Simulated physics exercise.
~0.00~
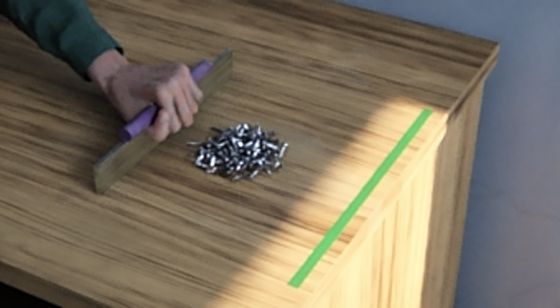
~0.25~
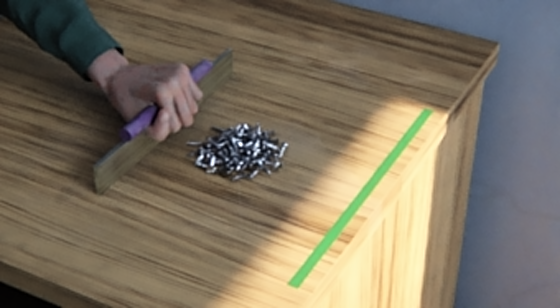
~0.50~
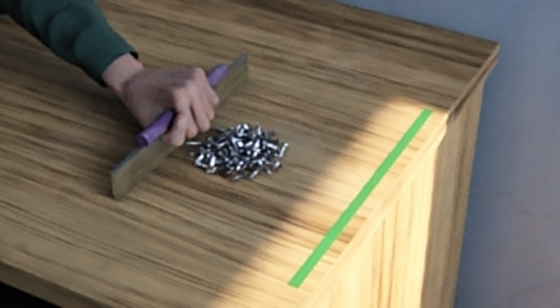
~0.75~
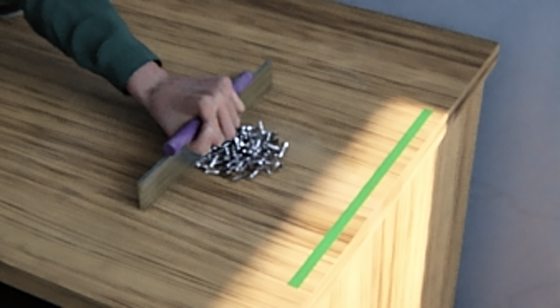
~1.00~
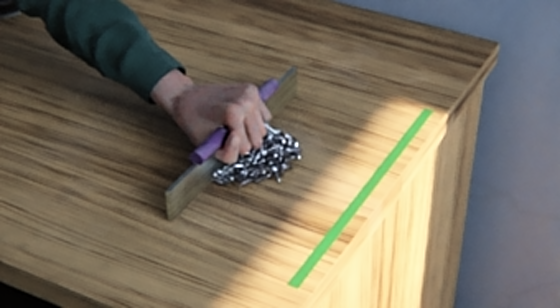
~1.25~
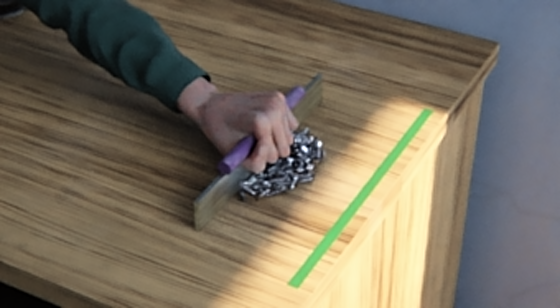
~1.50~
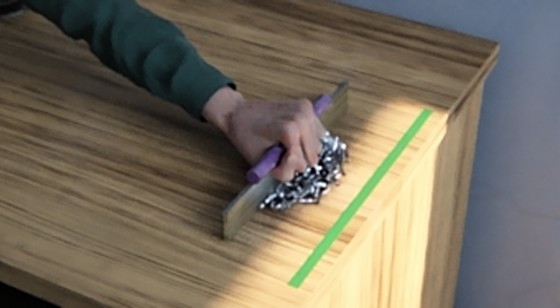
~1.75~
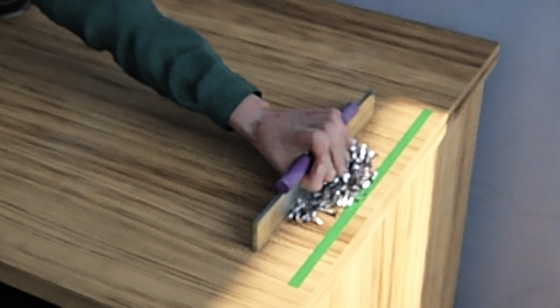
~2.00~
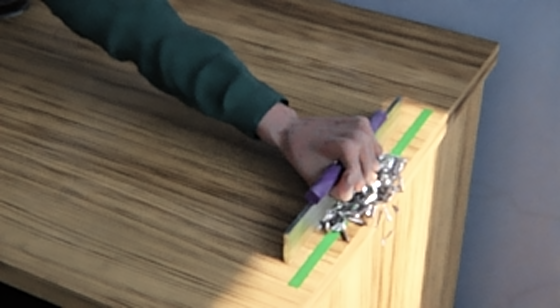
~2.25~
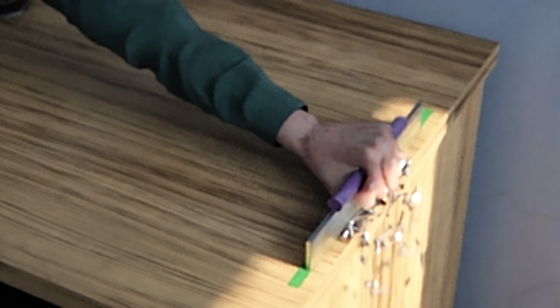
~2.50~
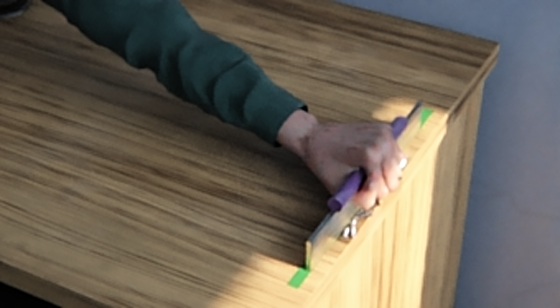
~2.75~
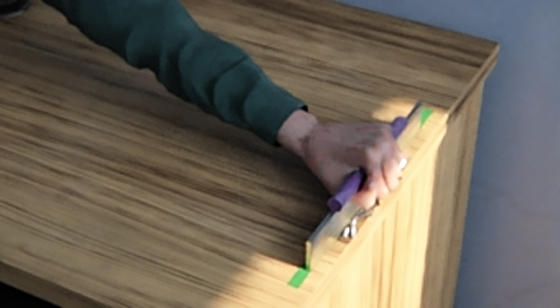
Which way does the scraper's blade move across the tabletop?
The blade moves to the right, towards the green tape.
